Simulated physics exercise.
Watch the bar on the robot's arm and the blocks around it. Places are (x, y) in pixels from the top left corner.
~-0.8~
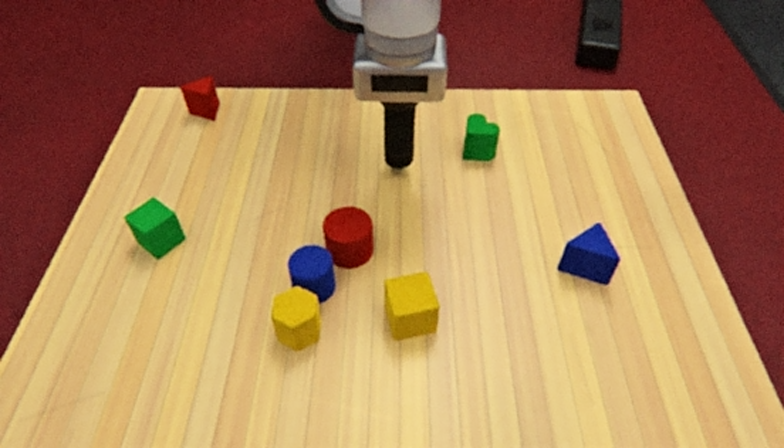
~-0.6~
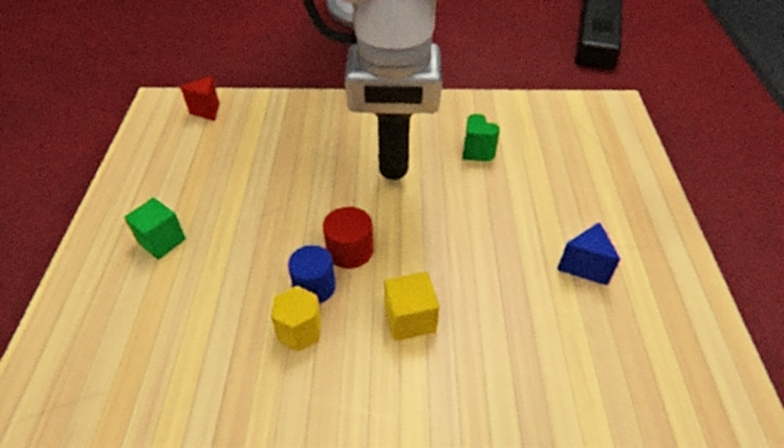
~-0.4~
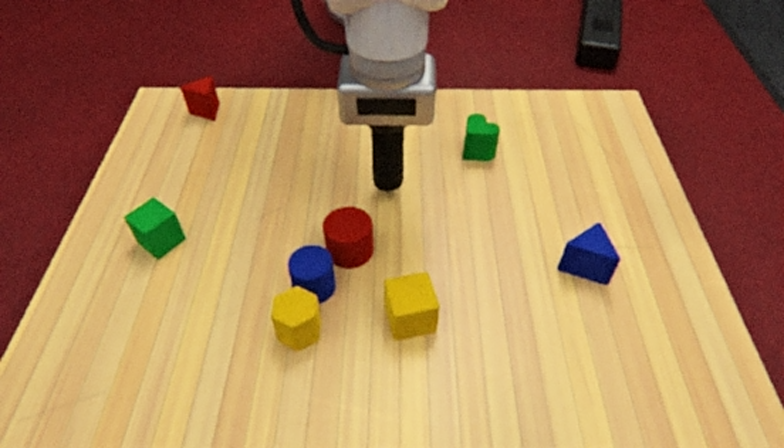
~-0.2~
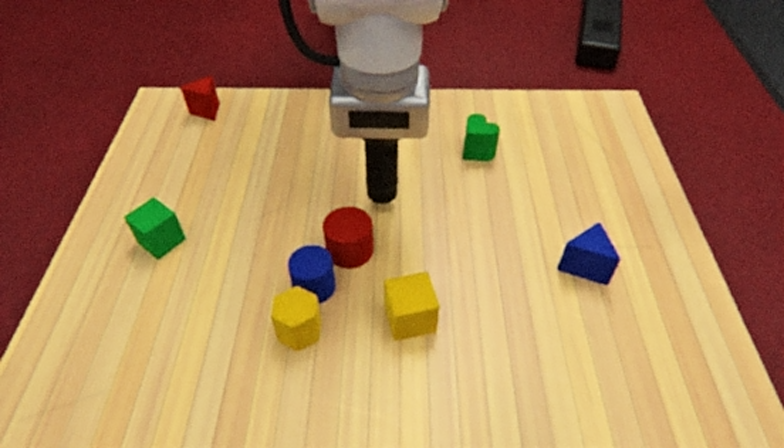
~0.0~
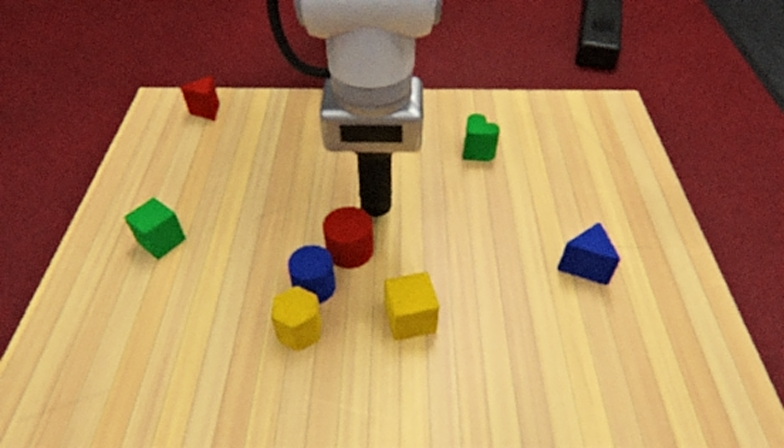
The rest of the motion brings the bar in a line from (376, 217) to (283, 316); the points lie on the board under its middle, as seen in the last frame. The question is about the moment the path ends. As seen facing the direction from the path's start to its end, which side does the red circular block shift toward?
Side: Left.
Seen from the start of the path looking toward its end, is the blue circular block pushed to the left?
That would be a no.
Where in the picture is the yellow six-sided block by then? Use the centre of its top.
Somewhere near (271, 383).
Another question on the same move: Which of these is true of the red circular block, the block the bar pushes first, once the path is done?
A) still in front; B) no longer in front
The answer is A.
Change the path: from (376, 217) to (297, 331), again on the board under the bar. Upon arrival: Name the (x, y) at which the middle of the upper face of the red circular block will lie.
For the centre of its top, I'd go with (243, 308).
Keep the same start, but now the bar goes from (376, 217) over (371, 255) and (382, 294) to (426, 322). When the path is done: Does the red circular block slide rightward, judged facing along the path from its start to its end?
Yes, that is what happens.
What follows on the original path. One third of the way, bar at (346, 237); yellow six-sided block at (284, 320), turned 40° anticlockwise; blue circular block at (286, 281); red circular block at (324, 252).
Two thirds of the way, bar at (315, 270); yellow six-sided block at (278, 335), turned 60° anticlockwise; blue circular block at (242, 308); red circular block at (292, 289).
At the end, bar at (280, 306); yellow six-sided block at (271, 383), turned 80° anticlockwise; blue circular block at (211, 328); red circular block at (264, 333); yellow square unmoved.
